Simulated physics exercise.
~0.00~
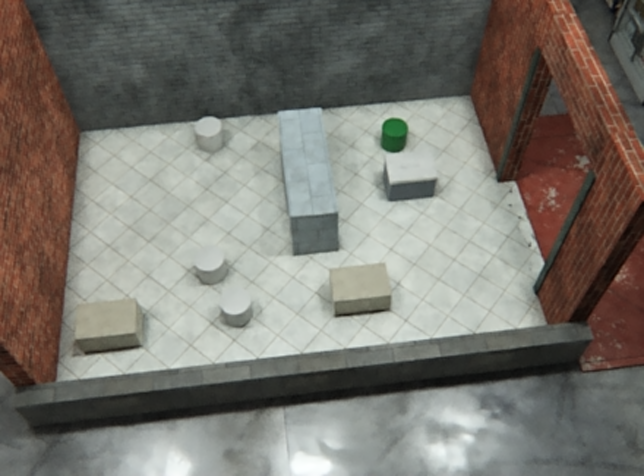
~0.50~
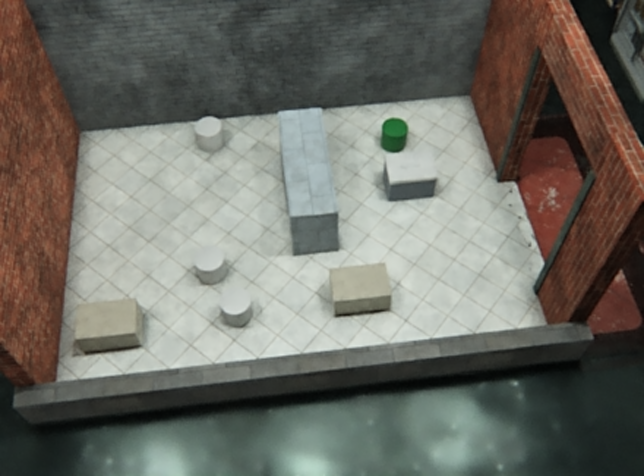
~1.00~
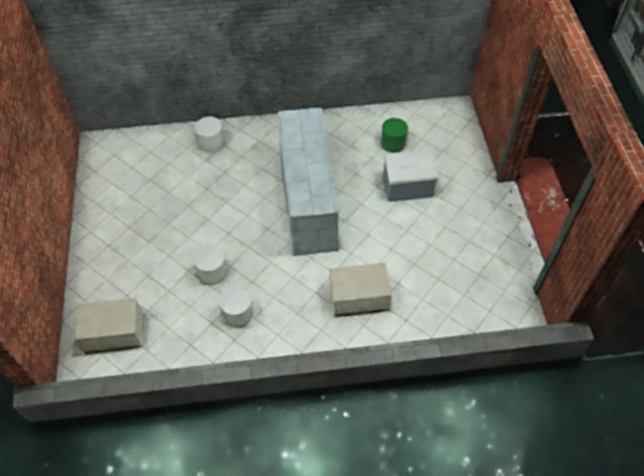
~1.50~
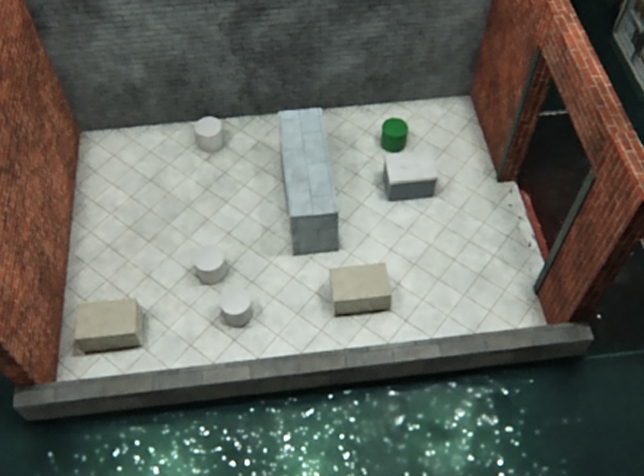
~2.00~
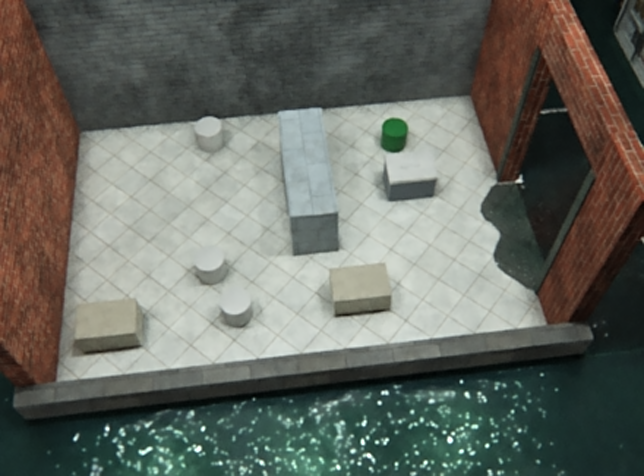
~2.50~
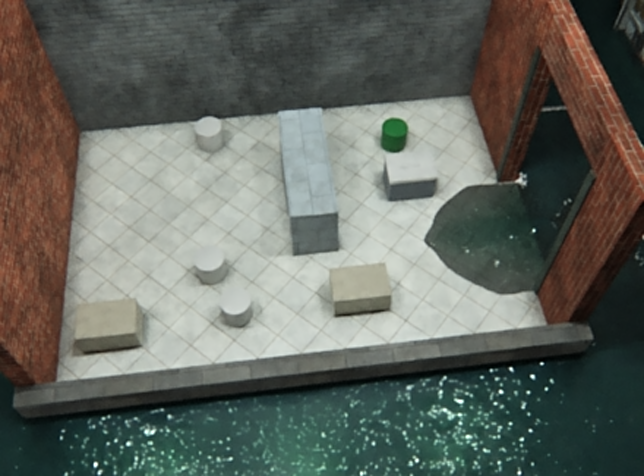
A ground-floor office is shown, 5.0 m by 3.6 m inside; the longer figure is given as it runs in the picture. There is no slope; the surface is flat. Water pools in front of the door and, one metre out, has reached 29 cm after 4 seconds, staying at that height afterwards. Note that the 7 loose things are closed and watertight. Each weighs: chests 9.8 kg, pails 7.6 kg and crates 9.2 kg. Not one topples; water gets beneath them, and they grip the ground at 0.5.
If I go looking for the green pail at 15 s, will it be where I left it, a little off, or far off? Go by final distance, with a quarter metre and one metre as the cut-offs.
You will find it a little off.
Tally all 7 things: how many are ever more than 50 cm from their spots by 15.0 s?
Counting them up, I find 7.
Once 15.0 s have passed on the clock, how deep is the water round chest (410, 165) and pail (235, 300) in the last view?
16 and 23 cm.
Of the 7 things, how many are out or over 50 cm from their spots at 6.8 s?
My count gives 3.
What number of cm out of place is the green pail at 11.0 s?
Close to 20 cm.
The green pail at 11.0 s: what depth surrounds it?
Somewhere close to 8 cm.
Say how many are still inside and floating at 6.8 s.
Just then, the number is 3.
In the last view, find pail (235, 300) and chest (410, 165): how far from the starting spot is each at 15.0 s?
In turn: 250 cm, 10 cm.
After 3.5 s the green pail is near (395, 127), 0.0 m from its start, aground; 0 afloat.
After 6.8 s the green pail is near (399, 126), 0.0 m from its start, aground; 3 afloat.
After 11.0 s the green pail is near (410, 119), 0.2 m from its start, aground; 5 afloat.
After 15.0 s the green pail is near (368, 144), 0.5 m from its start, afloat; 7 afloat.
